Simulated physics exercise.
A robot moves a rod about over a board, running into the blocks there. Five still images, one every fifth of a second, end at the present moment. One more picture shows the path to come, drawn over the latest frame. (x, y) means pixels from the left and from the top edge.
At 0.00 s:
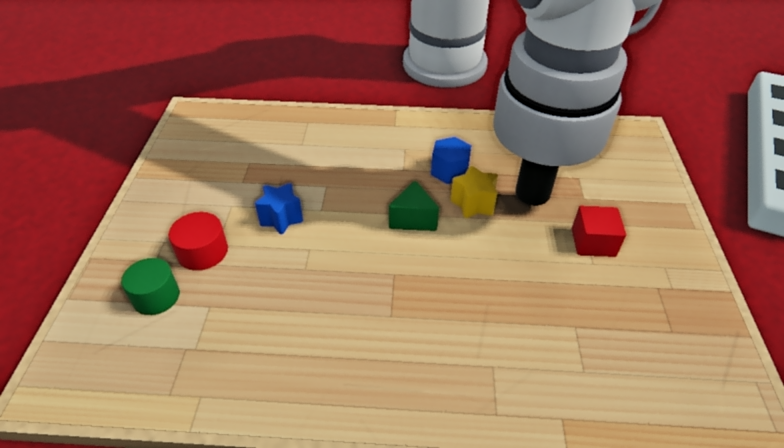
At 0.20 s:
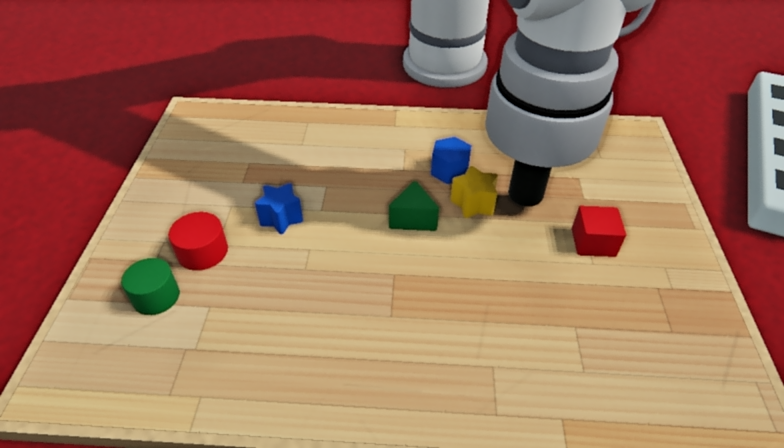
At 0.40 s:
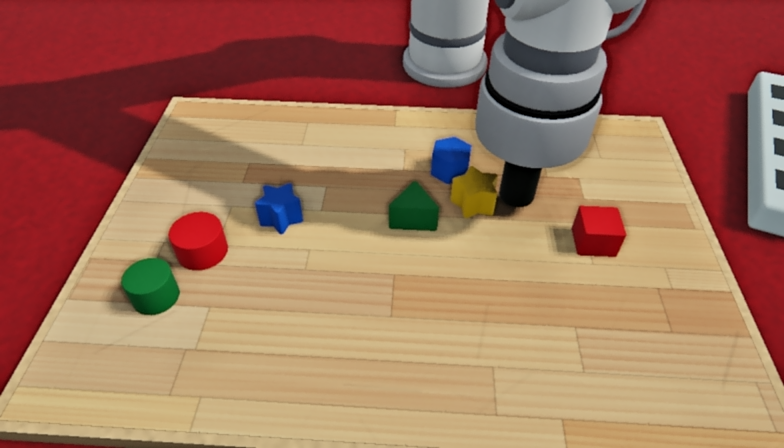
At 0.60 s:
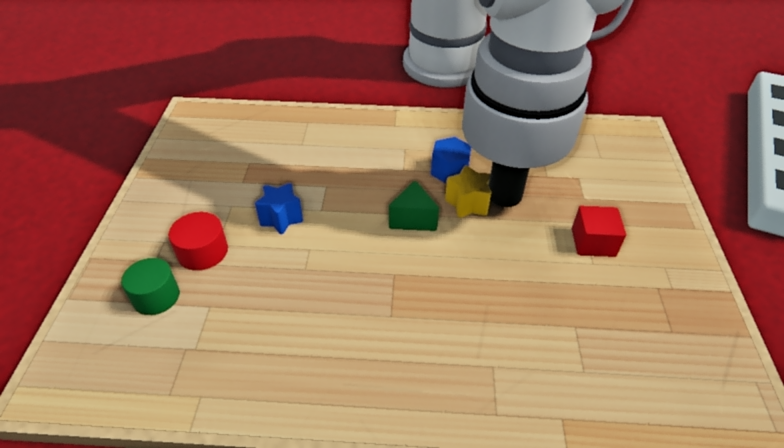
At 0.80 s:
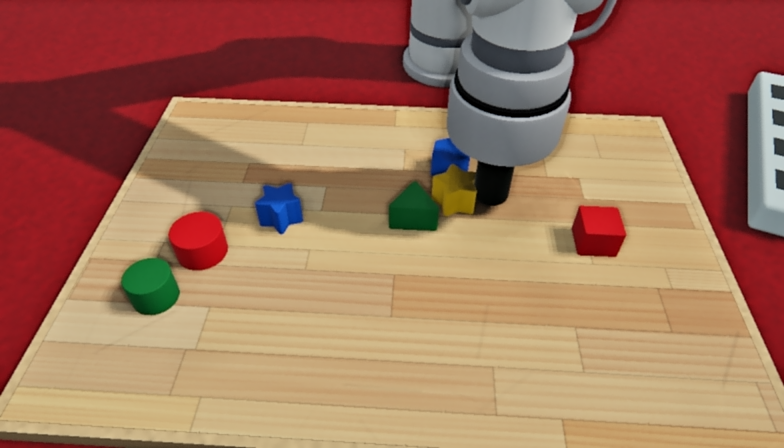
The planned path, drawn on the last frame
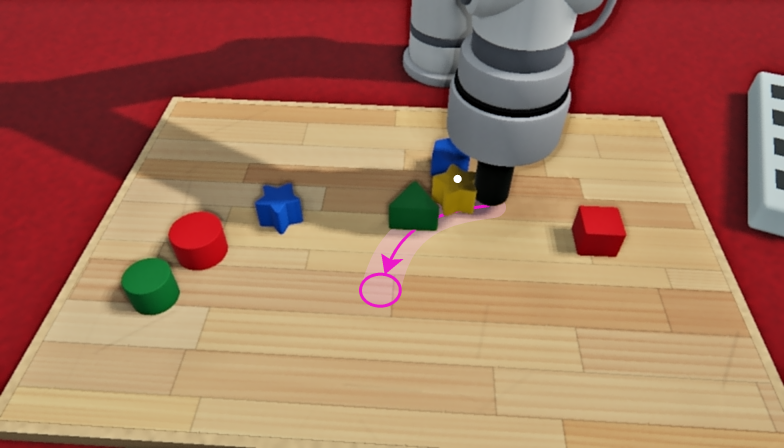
A robot arm's black rod moving left over a wooden board, nudging the yellow star slightly left while the other blocks stay still.
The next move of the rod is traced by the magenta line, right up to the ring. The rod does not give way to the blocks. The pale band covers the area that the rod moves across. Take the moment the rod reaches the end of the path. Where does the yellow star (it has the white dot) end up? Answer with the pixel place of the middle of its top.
Near (413, 177).
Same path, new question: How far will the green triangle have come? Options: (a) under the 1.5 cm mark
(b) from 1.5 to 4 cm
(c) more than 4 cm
c.
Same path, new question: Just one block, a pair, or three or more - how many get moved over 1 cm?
Looking at the path, I think two of the blocks end up more than 1 cm away.
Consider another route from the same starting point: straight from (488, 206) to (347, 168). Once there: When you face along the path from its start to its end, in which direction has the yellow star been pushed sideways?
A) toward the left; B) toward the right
A
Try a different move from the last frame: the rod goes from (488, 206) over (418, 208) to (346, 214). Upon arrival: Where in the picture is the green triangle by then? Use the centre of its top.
Its top centre is at about (367, 214).
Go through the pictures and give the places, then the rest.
Rod tip at (532, 195); block tops, green triangle at (414, 198); blue hexagon at (452, 148); yellow star at (477, 181), in the first picture.
Rod at (525, 196); blocks unchanged, in the second picture.
Rod at (516, 197); blocks unchanged, in the third picture.
Rod at (504, 197); yellow star at (472, 180), in the fourth picture.
Rod at (490, 195); green triangle at (414, 198); blue hexagon at (452, 148); yellow star at (458, 179), in the fifth picture.
Path on the board, from (488, 206) through (438, 217) and (399, 246) to (380, 290); the dot is on the yellow star.
On the path given first. One third of the way, rod at (438, 207); green triangle at (398, 200), turned 15° anticlockwise; yellow star at (416, 176), turned 40° clockwise.
Two thirds of the way, rod at (399, 236); green triangle at (370, 210), turned 55° clockwise; yellow star at (413, 177), turned 55° clockwise.
At the end, rod at (380, 280); green triangle at (370, 210), turned 55° clockwise; blue hexagon in place; yellow star at (413, 177), turned 55° clockwise.
